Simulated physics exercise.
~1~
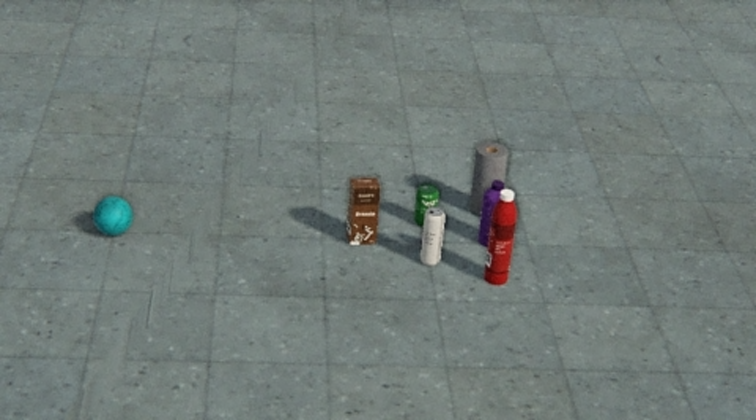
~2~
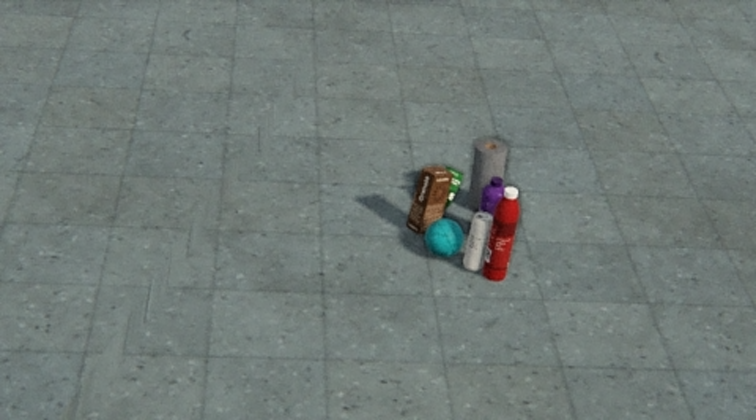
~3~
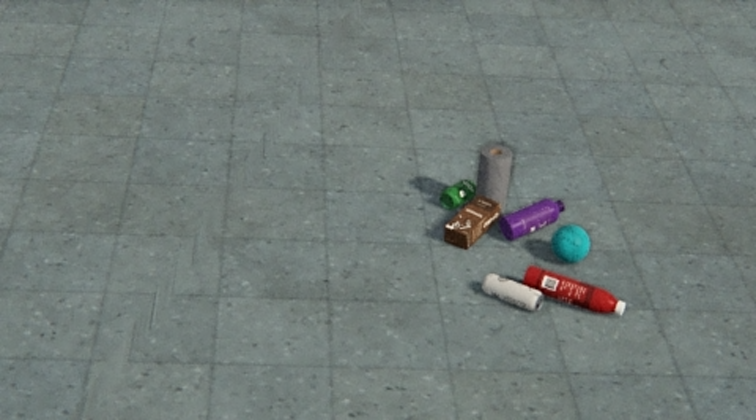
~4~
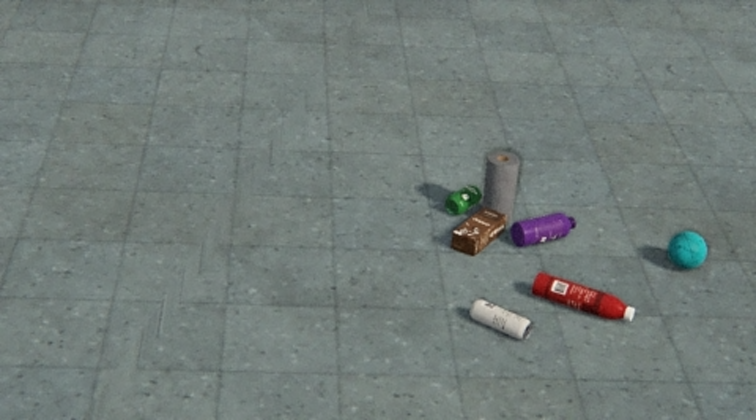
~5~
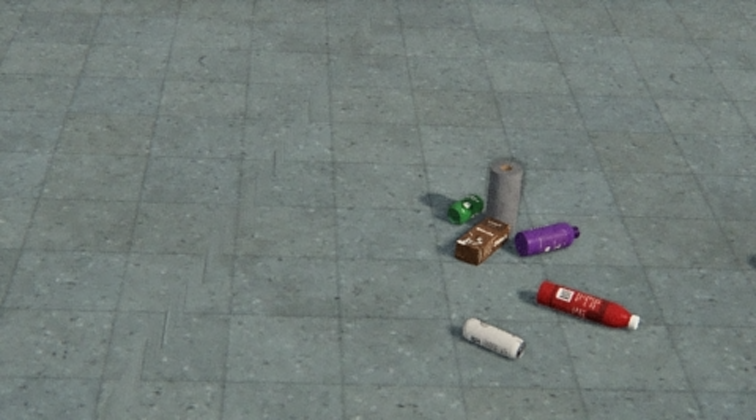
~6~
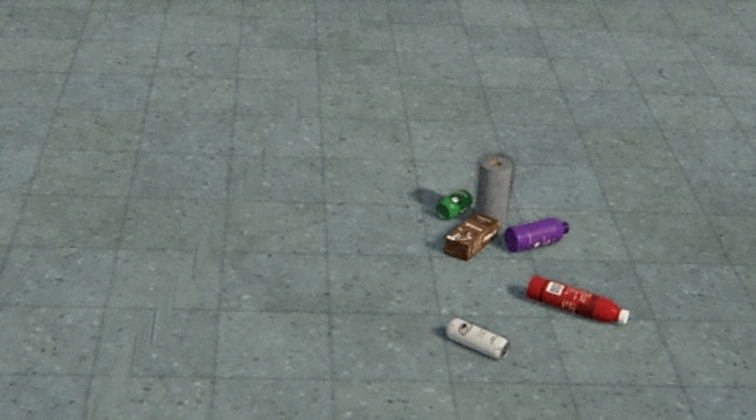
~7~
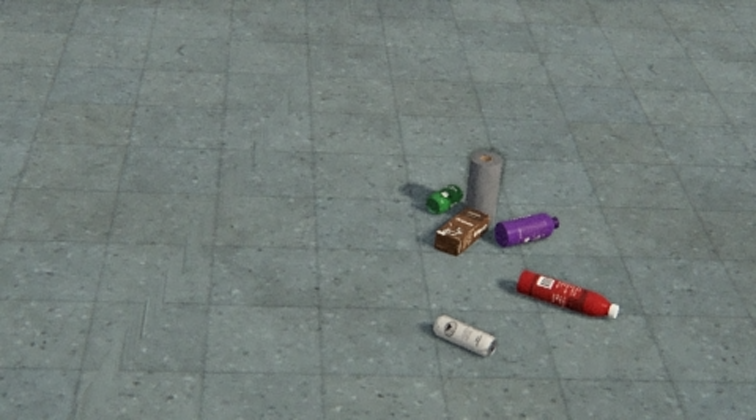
A turquoise ball rolled in from the left and ran into a group of standing items, toppling a brown carton, a green can, a white can and red and purple bottles, then rolled out of view on the right, leaving only the grey roll upright.
